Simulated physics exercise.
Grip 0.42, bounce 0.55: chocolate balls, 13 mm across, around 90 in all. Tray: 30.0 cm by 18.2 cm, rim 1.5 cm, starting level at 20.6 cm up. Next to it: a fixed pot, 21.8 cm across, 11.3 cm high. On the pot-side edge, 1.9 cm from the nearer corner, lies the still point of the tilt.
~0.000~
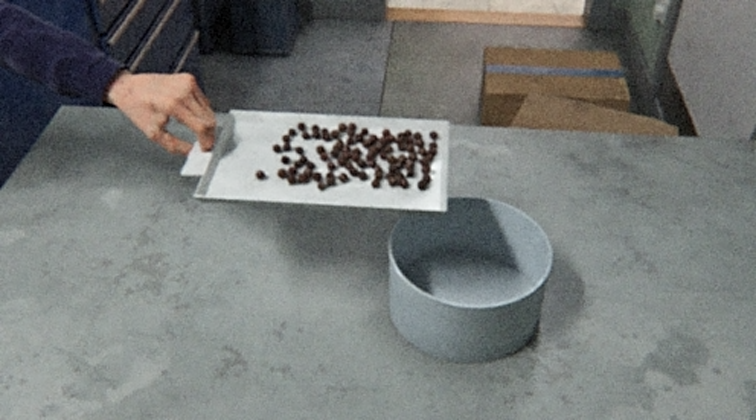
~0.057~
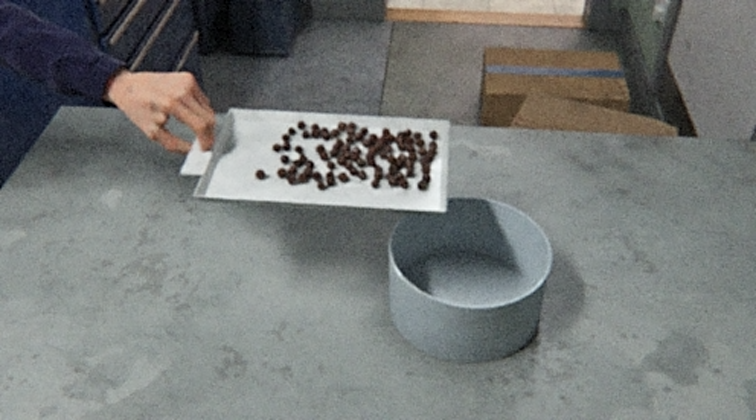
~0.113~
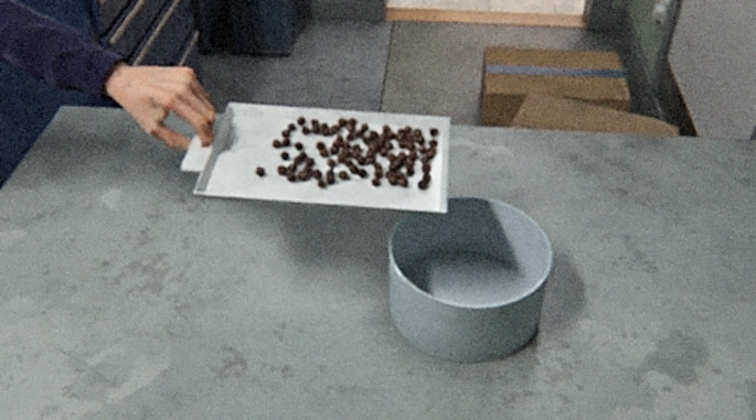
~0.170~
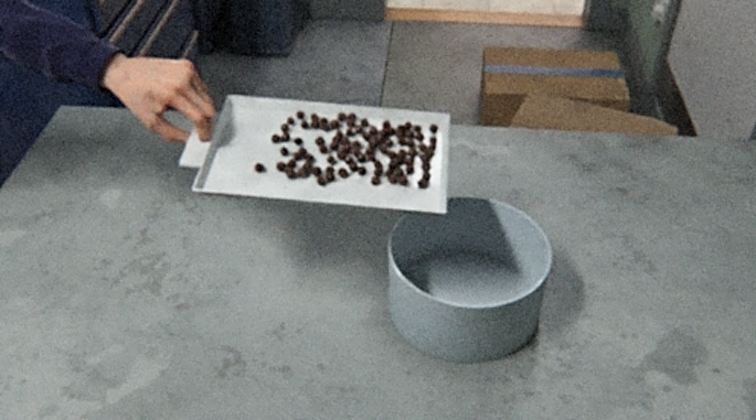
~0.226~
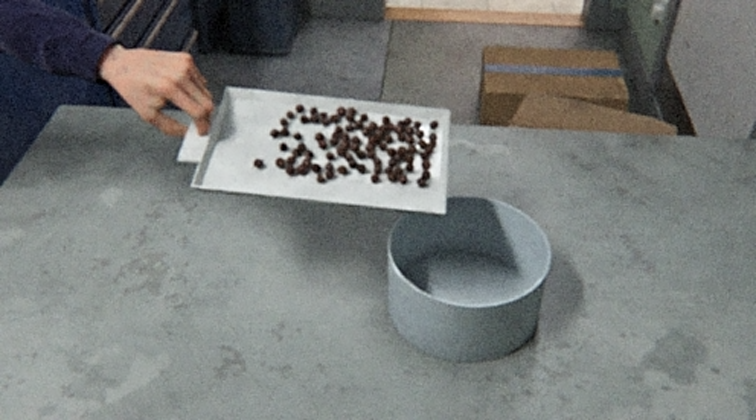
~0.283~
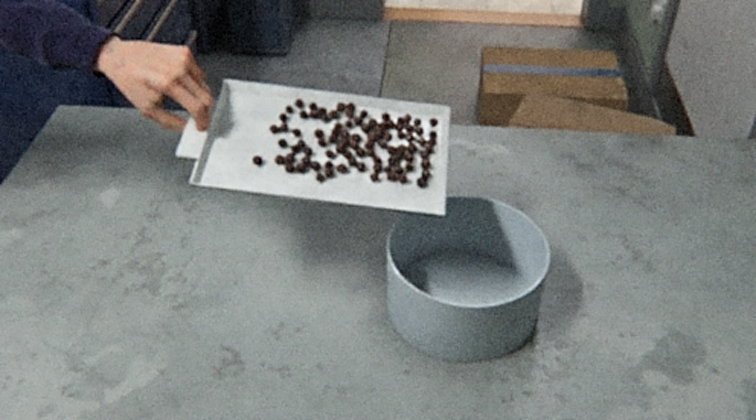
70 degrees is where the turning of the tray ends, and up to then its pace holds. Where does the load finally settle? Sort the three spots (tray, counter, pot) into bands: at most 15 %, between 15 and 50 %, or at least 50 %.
Left on the tray: Up to 15 %; counter: 15 to 50 %; pot: 50 % or more.
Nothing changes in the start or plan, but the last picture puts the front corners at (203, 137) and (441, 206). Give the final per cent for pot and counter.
Pot 65, counter 35.
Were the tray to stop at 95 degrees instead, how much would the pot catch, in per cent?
You'd end up with some 60 % in the pot.
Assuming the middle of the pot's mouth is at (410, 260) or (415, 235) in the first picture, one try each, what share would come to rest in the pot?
Around 100 per cent, then around 25 per cent.
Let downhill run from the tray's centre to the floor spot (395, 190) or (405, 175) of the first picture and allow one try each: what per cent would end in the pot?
Estimate: Some 100 % and some 90 % respectively.
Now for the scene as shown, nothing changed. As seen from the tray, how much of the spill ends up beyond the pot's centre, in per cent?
Roughly 20 per cent.
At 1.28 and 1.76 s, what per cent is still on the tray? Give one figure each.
About 95, 20.
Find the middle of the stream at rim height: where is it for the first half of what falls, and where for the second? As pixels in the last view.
Early: About (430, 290); late: About (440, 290).
Then, at 0.88 s, tilt 39 degrees; the tray holds 100 %, the pot 0 %.
Then, at 1.28 s, tilt 57 degrees; the tray holds 95 %, the pot 0 %.
After 1.76 s, tilt 70 degrees; the tray holds 20 %, the pot 30 %.
In the end, at 3.0 s, tray 0 %, counter 40 %, pot 60 %.
